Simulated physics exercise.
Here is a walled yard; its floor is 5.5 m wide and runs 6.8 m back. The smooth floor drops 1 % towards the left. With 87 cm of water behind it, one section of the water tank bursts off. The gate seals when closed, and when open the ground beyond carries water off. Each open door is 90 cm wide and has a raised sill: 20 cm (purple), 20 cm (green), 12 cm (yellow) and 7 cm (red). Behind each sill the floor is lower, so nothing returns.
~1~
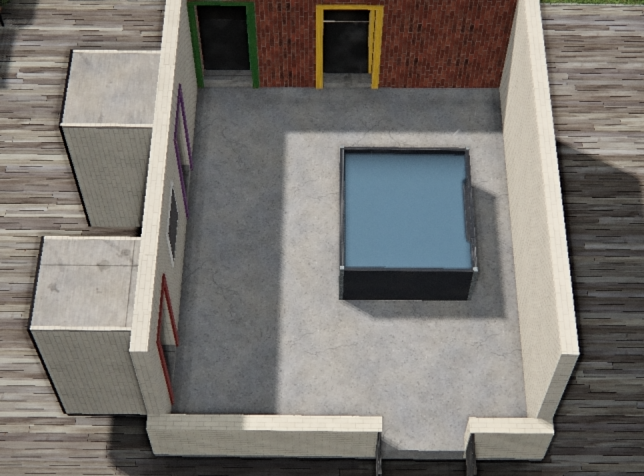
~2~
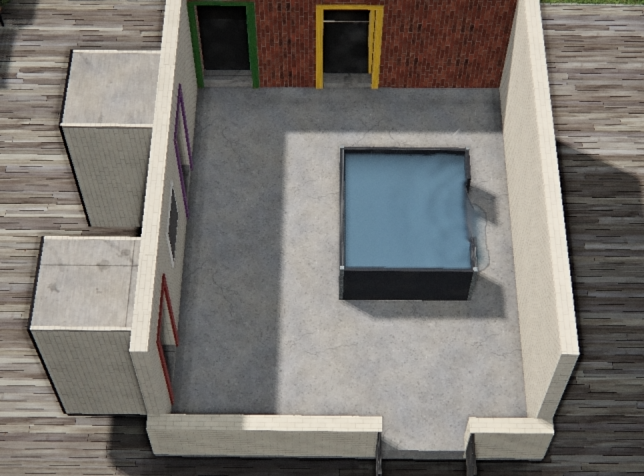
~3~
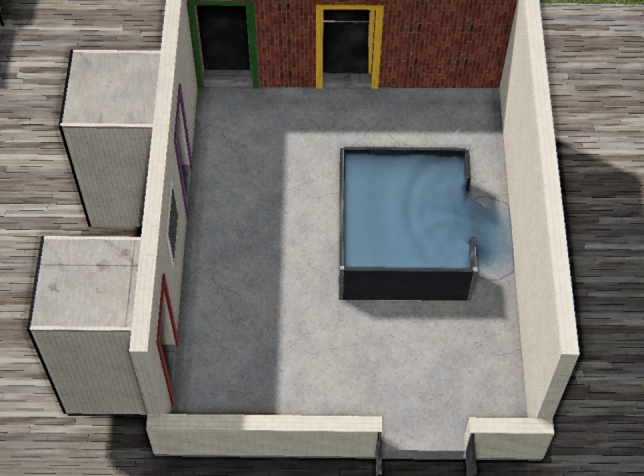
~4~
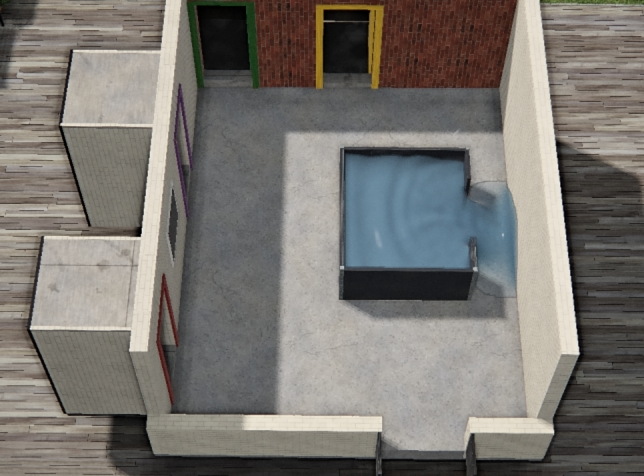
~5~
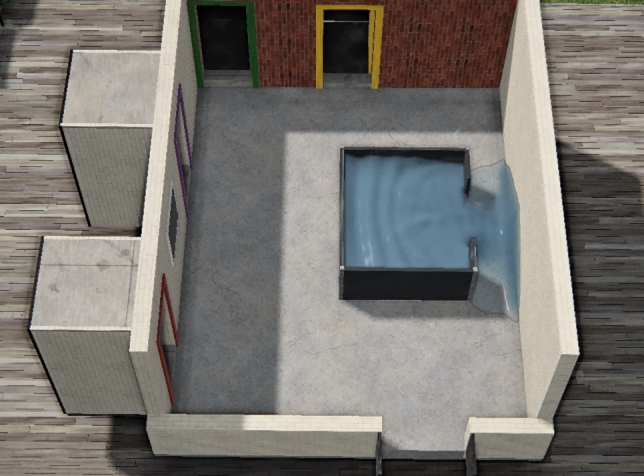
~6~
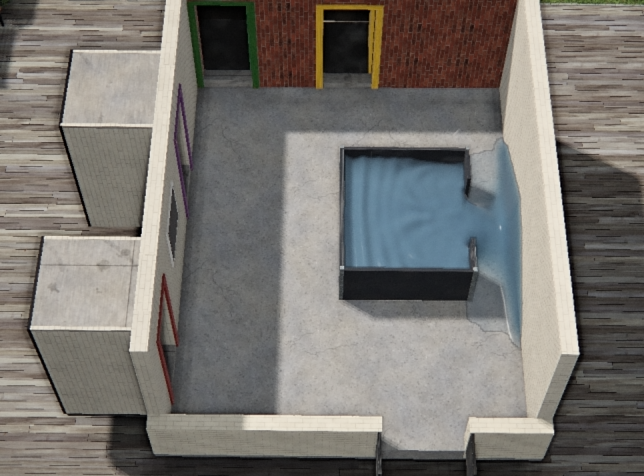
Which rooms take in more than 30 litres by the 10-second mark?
Door by door: At the purple door it stays under the limit; at the green door it keeps below the limit; at the yellow door it does not reach the limit; at the red door it exceeds the limit.
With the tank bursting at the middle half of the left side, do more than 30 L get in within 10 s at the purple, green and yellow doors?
Against that limit: Purple above, green past it, yellow not over.
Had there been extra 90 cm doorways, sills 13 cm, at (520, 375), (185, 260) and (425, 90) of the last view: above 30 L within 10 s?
In turn: Under, under, past it.
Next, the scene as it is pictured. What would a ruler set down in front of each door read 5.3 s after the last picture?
Depths in cm: Purple 14, green 15, yellow 8, red 16.
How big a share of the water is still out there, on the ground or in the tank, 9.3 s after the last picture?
Some 80 per cent remains.
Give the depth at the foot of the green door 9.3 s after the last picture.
Some 12.0 cm.
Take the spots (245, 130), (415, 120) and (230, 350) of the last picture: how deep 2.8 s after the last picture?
About 5, 13 and 0 cm.
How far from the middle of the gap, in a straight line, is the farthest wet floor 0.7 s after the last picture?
About 3.6 m.
Then, 0.7 s after the last picture water covers 25 % of the floor and is deepest (67 cm) near (504, 238); purple door not reached, green door not reached, yellow door not reached, red door not reached.
Then, 1.5 s after the last picture water covers 35 % of the floor and is deepest (48 cm) near (504, 238); purple door not reached, green door not reached, yellow door 12 cm at the sill, 0 L in, red door not reached.
Then, 2.8 s after the last picture water covers 55 % of the floor and is deepest (38 cm) near (504, 238); purple door not reached, green door 6 cm at the sill, 0 L in, yellow door 11 cm at the sill, 1 L in, red door not reached.
Then, 5.3 s after the last picture water covers 85 % of the floor and is deepest (24 cm) near (505, 247); purple door 14 cm at the sill, 0 L in, green door 15 cm at the sill, 1 L in, yellow door 8 cm at the sill, 1 L in, red door 16 cm at the sill, 31 L in.
Then, 9.3 s after the last picture water covers 95 % of the floor and is deepest (16 cm) near (179, 330); purple door 10 cm at the sill, 0 L in, green door 12 cm at the sill, 1 L in, yellow door 5 cm at the sill, 1 L in, red door 14 cm at the sill, 128 L in.
